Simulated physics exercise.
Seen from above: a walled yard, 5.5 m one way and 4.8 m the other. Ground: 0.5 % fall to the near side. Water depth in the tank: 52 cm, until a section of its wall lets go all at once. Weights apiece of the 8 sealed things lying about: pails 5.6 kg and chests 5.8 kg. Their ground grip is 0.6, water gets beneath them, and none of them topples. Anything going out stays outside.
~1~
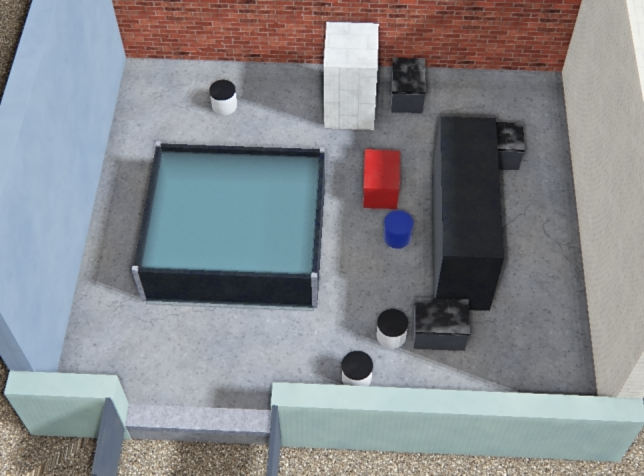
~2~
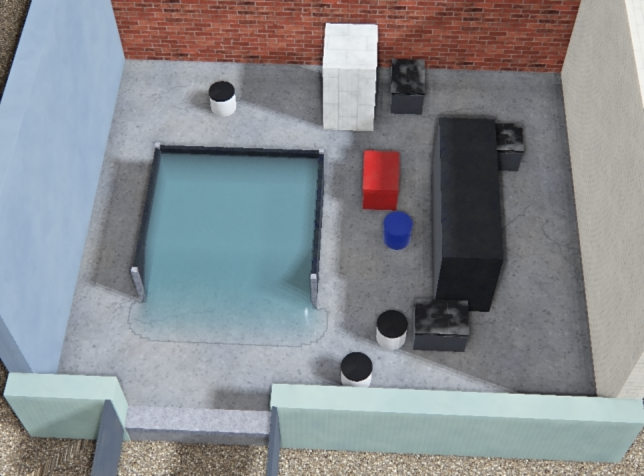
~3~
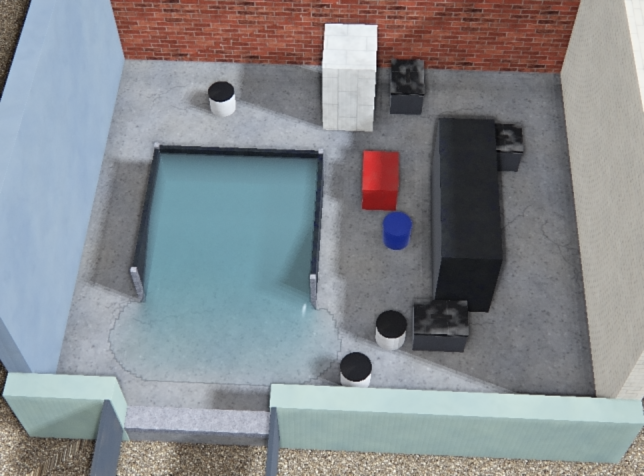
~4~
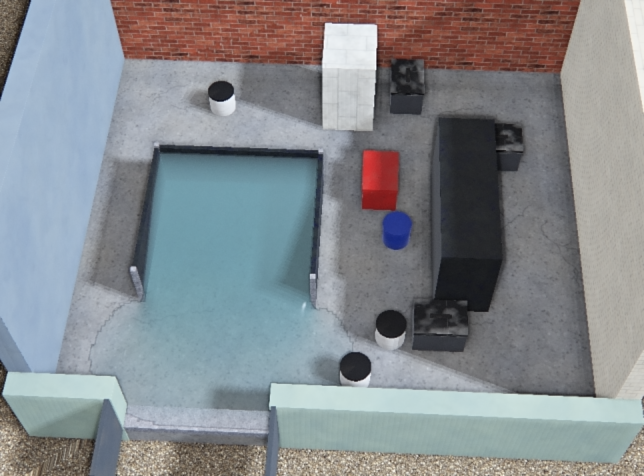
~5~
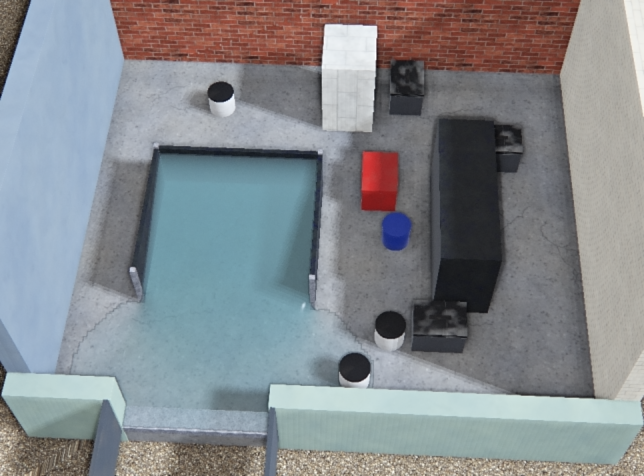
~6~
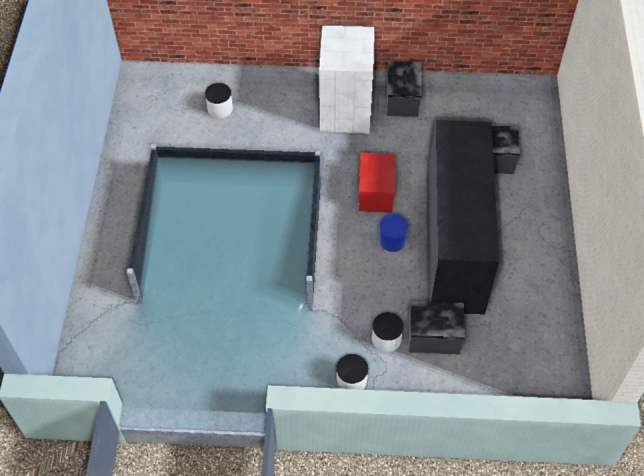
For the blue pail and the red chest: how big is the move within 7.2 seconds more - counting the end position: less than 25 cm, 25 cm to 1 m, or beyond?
Final positions: The blue pail stays near its start, the red chest stays near its start.
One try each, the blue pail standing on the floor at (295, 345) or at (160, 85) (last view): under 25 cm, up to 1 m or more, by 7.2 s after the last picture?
Try one: It is washed away. Try two: It hardly moves.
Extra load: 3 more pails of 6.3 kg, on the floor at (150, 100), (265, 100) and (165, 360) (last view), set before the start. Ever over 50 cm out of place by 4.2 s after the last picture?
Taking them in order: Not far enough, not far enough and far enough.
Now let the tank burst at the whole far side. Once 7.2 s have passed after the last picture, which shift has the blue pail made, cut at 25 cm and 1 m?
The blue pail remains in place.
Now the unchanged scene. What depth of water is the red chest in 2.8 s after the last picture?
Depth: About 0 cm.
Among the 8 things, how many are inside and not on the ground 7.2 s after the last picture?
Count: 0.
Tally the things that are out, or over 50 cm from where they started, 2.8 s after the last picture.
Answer: 1.
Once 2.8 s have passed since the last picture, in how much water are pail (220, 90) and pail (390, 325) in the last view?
I'd estimate 0 cm for the first and 3 cm for the second.
Then, 0.9 s after the last picture the blue pail is near (394, 226), 0.0 m from its start, aground; the red chest is near (378, 172), 0.0 m from its start, aground; 0 of 8 are out; 0 afloat.
Then, 2.8 s after the last picture the blue pail is near (394, 226), 0.0 m from its start, aground; the red chest is near (378, 172), 0.0 m from its start, aground; 0 of 8 are out; 1 afloat.
Then, 4.8 s after the last picture the blue pail is near (394, 226), 0.0 m from its start, aground; the red chest is near (378, 172), 0.0 m from its start, aground; 0 of 8 are out; 0 afloat.
Then, 7.2 s after the last picture the blue pail is near (394, 226), 0.0 m from its start, aground; the red chest is near (378, 172), 0.0 m from its start, aground; 0 of 8 are out; 0 afloat.
